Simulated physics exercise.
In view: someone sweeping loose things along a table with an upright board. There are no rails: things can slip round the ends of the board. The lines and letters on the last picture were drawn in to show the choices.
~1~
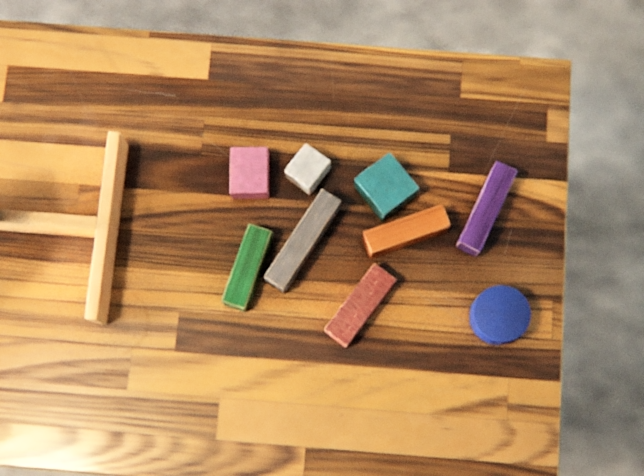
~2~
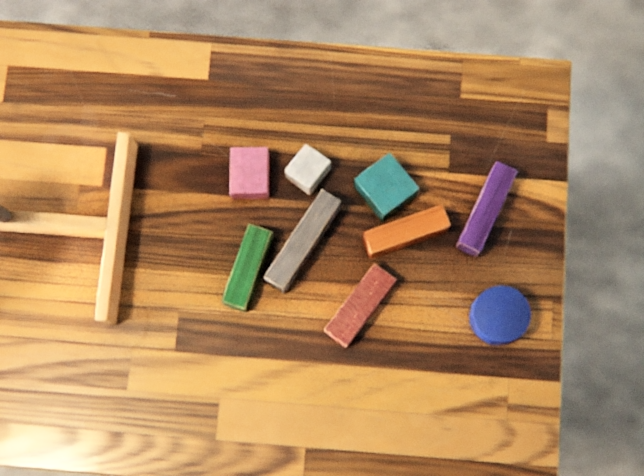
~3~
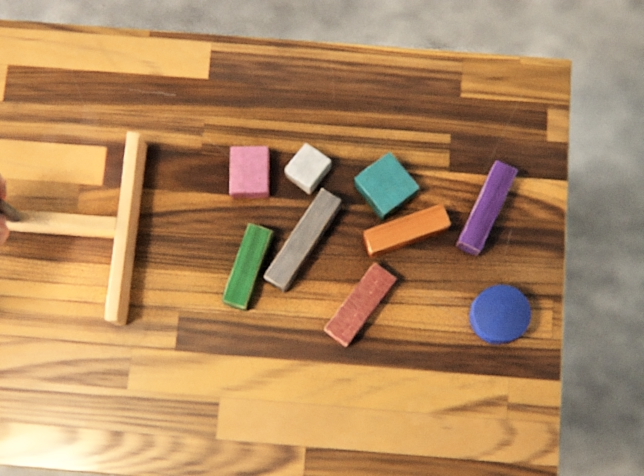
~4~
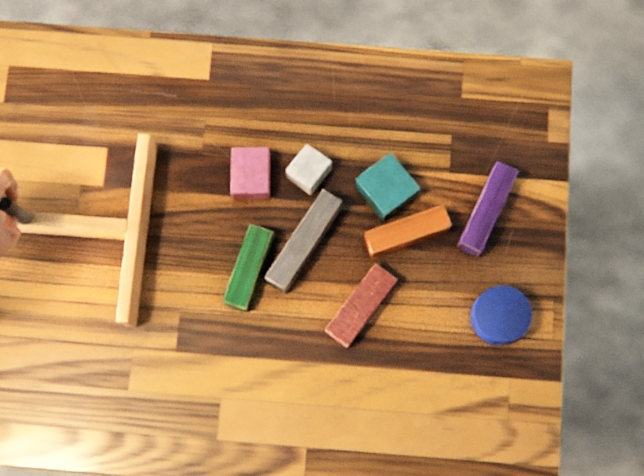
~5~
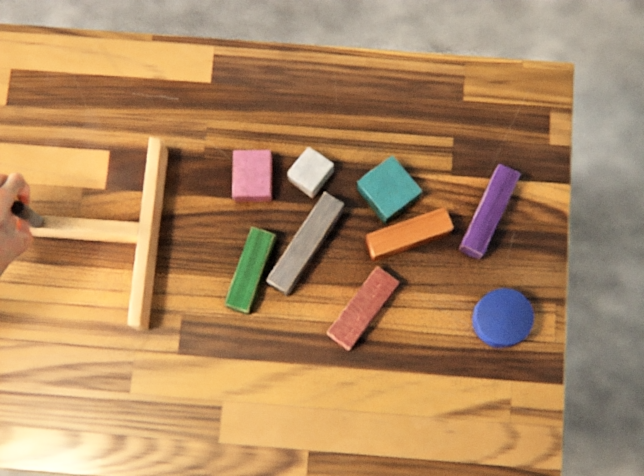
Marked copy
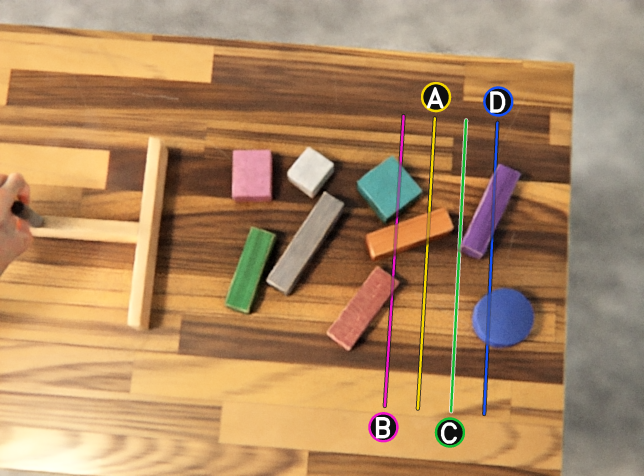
The footage shows a hand coming into view at the left, pushing a T-shaped wooden board slowly rightward along a striped wooden table toward a scattered group of colourful blocks, sticks and a blue disc, which stay in place.
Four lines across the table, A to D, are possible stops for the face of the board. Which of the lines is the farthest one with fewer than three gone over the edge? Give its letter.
At C, and not beyond.
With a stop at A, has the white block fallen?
By then, no.
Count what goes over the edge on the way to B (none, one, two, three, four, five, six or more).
The count is none.
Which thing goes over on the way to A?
The purple stick.
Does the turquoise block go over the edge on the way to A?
By then, no.
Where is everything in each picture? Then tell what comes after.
In the first picture, red bar (360, 305); purple stick (486, 209); pink block (250, 174).
In the second picture, board (112, 225); white block (308, 169).
In the third picture, board (122, 224); turquoise block (387, 187).
In the fourth picture, board (133, 226); green stick (249, 268).
In the fifth picture, board (145, 230); red bar (363, 308); purple stick (489, 212); pink block (253, 177).
On the marked copy, A at (427, 259); B at (394, 257); C at (459, 262); D at (491, 264).
Taking C. A third of the way, board (257, 238); white block (331, 170); pink block (290, 180).
Two thirds of the way, board (372, 247); purple stick (525, 214); orange stick (479, 245).
When it is over, board (458, 253); purple stick over the edge; blue tin (564, 309); one fallen.
As for the rest, A is within the limit but short; B is within the limit but short; D drops four.
